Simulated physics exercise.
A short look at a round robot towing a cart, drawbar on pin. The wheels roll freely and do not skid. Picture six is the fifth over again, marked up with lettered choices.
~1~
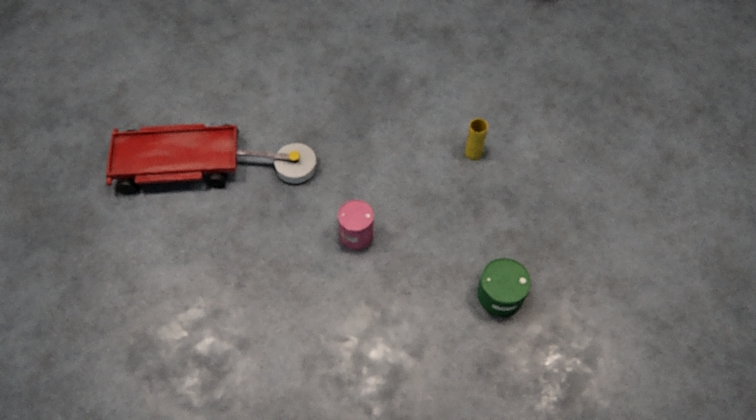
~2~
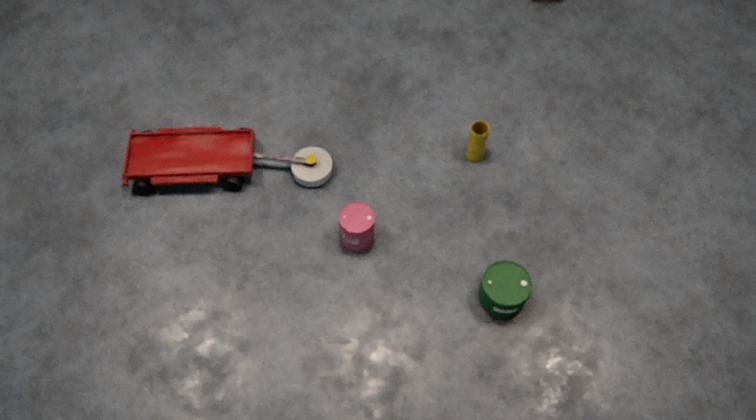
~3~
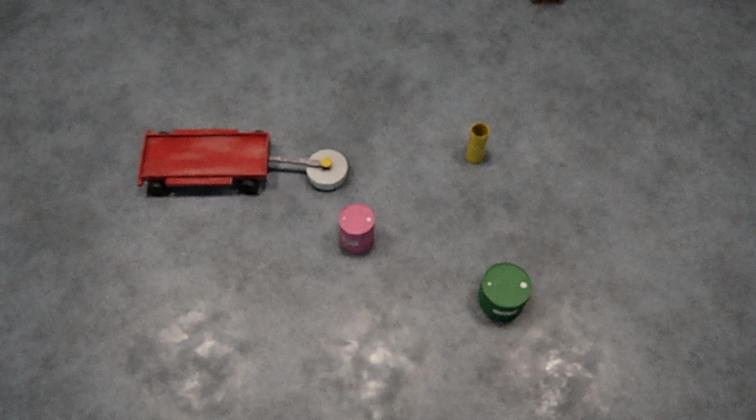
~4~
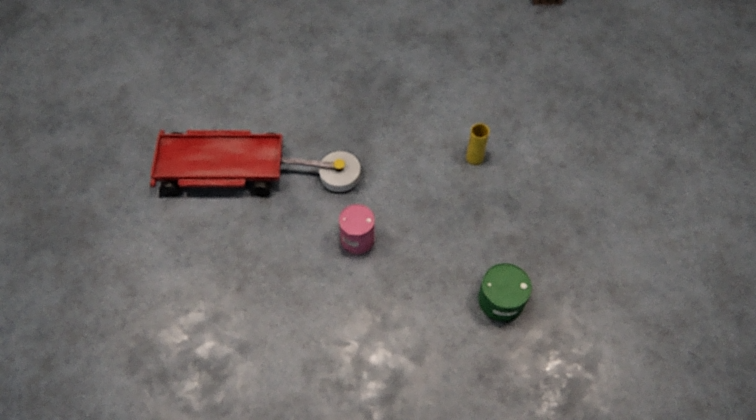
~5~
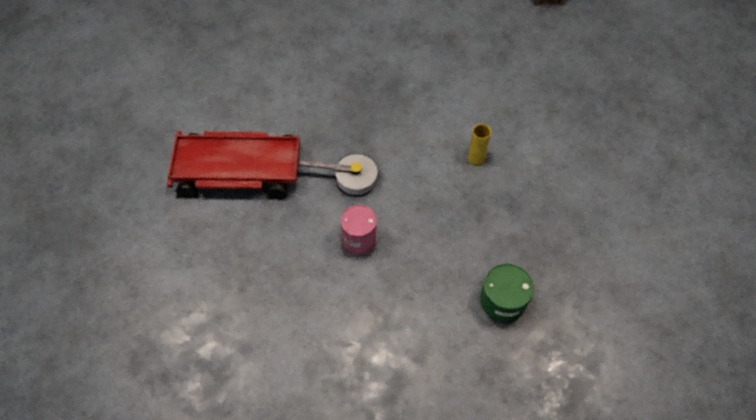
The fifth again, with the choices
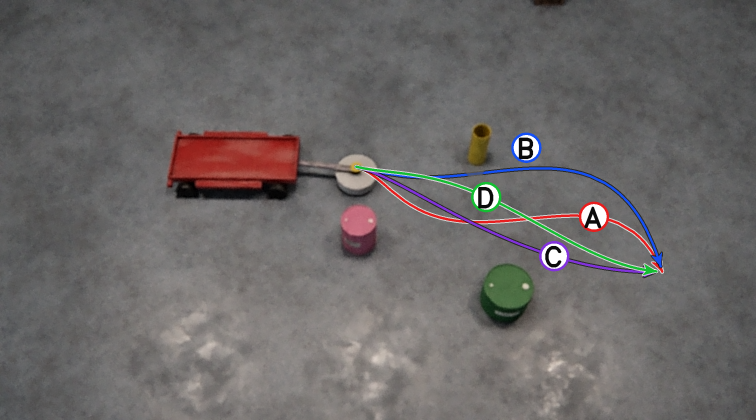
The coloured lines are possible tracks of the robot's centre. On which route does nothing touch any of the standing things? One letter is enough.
Route D.
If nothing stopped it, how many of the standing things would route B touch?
In all, one.
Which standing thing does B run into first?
It meets the yellow post.
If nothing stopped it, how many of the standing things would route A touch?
One.
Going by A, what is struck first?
First the pink keg.
On the marked copy, A from (356, 167) via (513, 220) to (662, 272); B from (356, 167) via (527, 169) to (661, 267); C from (356, 167) via (498, 235) to (657, 272); D from (356, 167) via (508, 208) to (657, 271).
With D. Early on, robot (463, 194), cart (342, 169).
Further on, robot (561, 244), cart (443, 194).
At the end, robot (658, 277), cart (533, 228); nothing has been touched.
As for the rest, A meets the pink keg; B meets the yellow post; C meets the green tub and pink keg.
